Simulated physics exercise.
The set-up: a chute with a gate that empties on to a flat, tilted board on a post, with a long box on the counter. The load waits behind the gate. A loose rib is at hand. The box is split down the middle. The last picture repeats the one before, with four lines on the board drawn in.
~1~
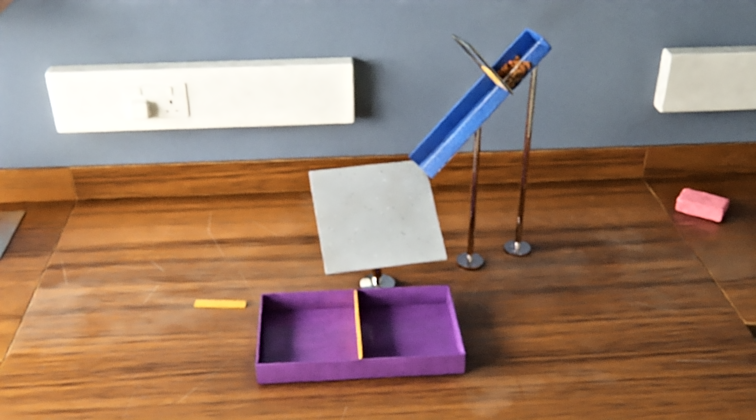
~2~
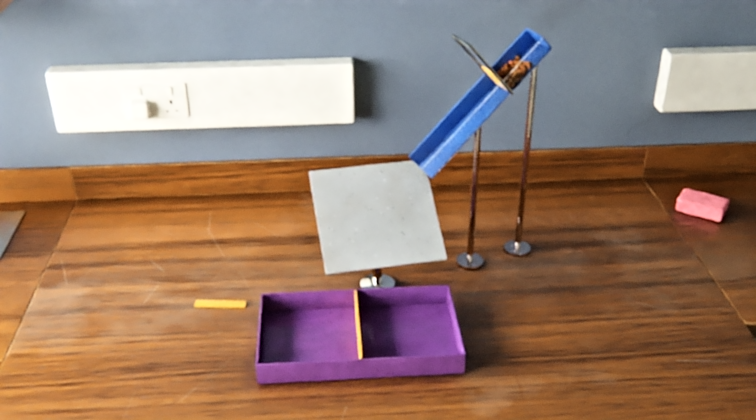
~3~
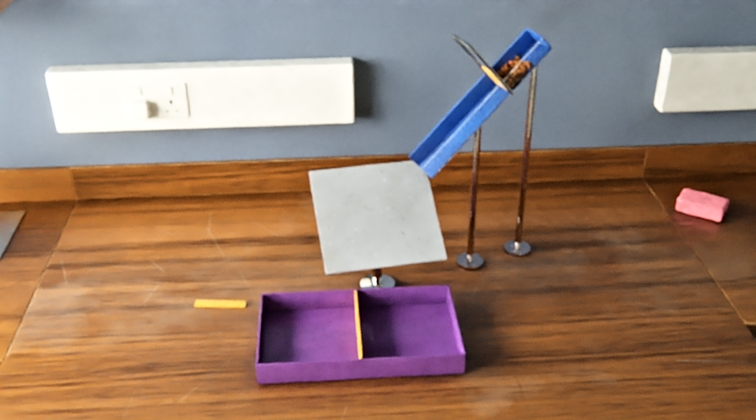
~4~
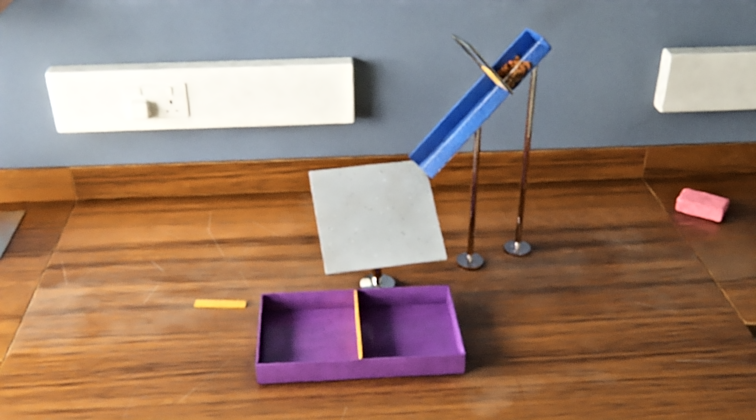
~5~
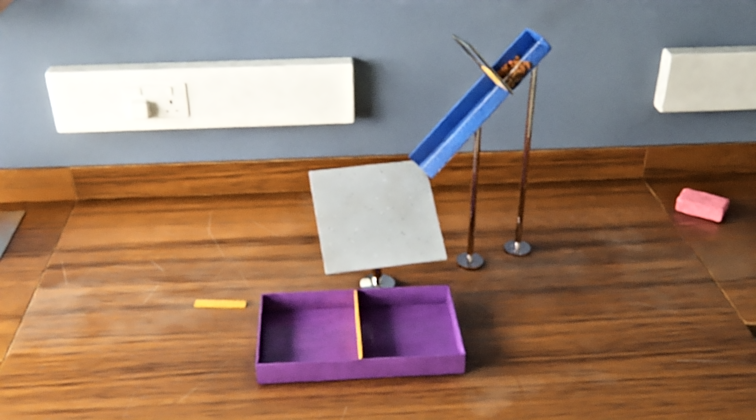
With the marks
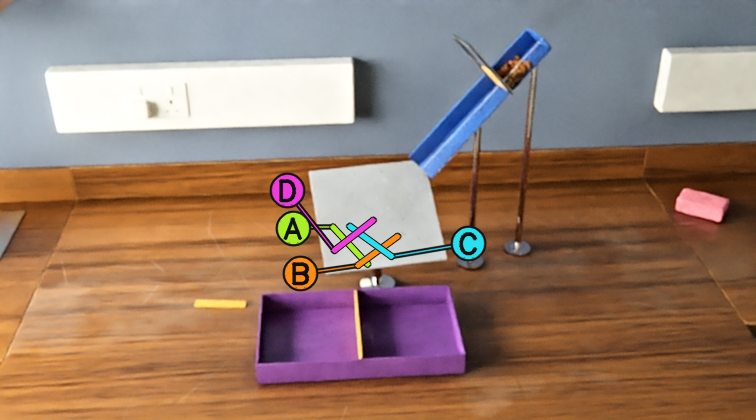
At first, a blue chute on thin metal posts slopes down to the left toward a tilted grey board, with small brownish pieces held behind a gate near its top. A divided purple box sits in front on the wooden counter, and nothing visibly moves through to the end.
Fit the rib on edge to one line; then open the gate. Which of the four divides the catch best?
Line D.
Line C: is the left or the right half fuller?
The right half.
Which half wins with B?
More lands on the left.
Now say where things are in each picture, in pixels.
In the first picture, load behind the gate near (507, 75), cereal balls; lip of the chute near (425, 172), sloping fairly steeply.
In the second picture, middle of the board near (377, 214), tilted fairly steeply; middle of its low edge near (388, 266); of its high edge near (367, 165).
In the third picture, front corners of the box near (257, 365) and (465, 354); front end of its middle wall near (362, 359); gate still shut near (491, 73).
In the fourth picture, middle of the load near (507, 75); lip near (425, 172).
In the fifth picture, middle of the load near (507, 75); lip near (425, 172).
On the marked copy, line A from (332, 226) to (367, 264); line B from (397, 236) to (357, 265); line C from (349, 226) to (391, 256); line D from (373, 220) to (334, 250).
If A is chosen, of what is caught, none at all in the left half, the whole lot in the right.
If B is chosen, of what is caught, all but a few in the left half, a small share in the right.
If C is chosen, of what is caught, a small share in the left half, all but a few in the right.
If D is chosen, of what is caught, close to half in the left half, close to half in the right.
